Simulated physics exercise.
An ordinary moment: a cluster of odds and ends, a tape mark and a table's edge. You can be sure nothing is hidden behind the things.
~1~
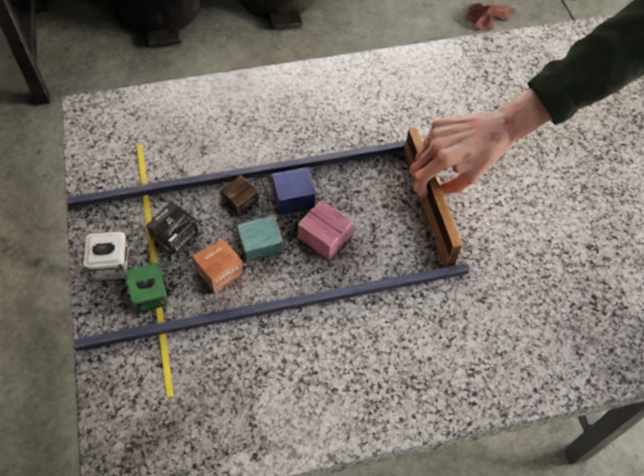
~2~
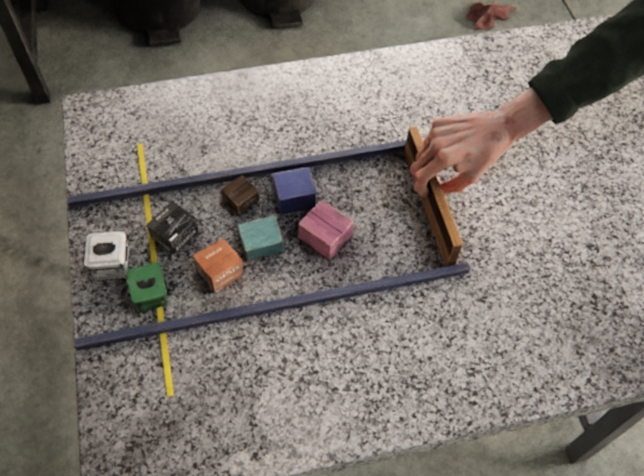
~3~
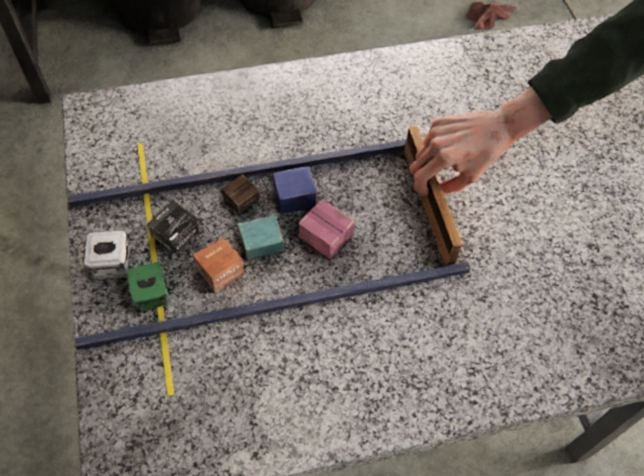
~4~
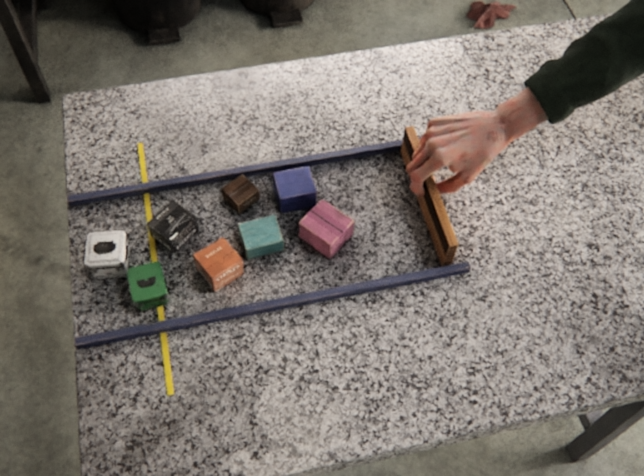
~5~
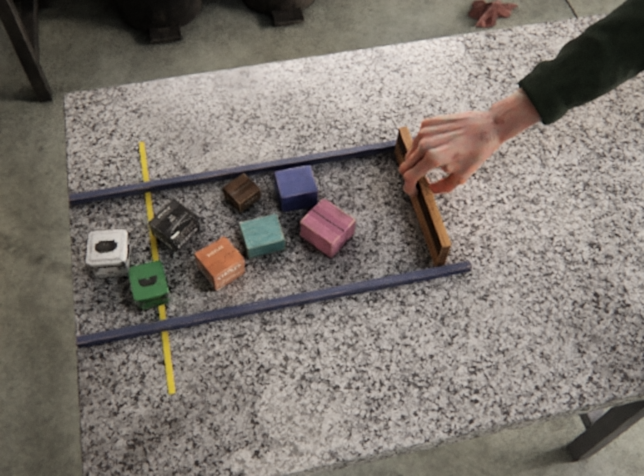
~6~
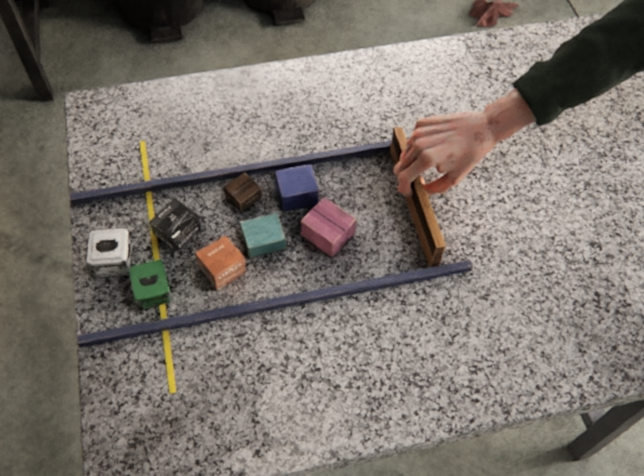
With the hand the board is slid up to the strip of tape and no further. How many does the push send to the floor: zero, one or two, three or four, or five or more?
Drops: Fewer than three, some.
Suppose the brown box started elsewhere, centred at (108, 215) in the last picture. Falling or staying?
In that case it is gone.
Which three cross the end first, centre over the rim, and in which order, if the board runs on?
In order: The white case, then the black box, then the turquoise block.
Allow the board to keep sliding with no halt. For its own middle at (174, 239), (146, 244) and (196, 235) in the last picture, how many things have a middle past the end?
Counts: 0, 2, 0.
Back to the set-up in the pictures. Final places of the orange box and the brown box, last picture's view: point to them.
Listed in order, first is (141, 289) and the other is (97, 209).
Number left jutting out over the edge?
I count 0 overhanging.
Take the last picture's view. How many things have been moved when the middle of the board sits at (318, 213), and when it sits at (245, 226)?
3 at one spot and 6 at the other.
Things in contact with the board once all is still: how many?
It's 3 of them.
Early on, none off yet; white case at rest near (111, 253); green case at rest near (151, 285); black box at rest near (176, 224).
A while later, none off yet; white case at rest near (111, 253); green case at rest near (151, 285); black box moving near (167, 222).
Further along, none off yet; white case travelled a little near (97, 262); green case at rest near (149, 285); black box travelled well along near (104, 225).
Finally, the number that fall off is one or two; lost, black box and white case.
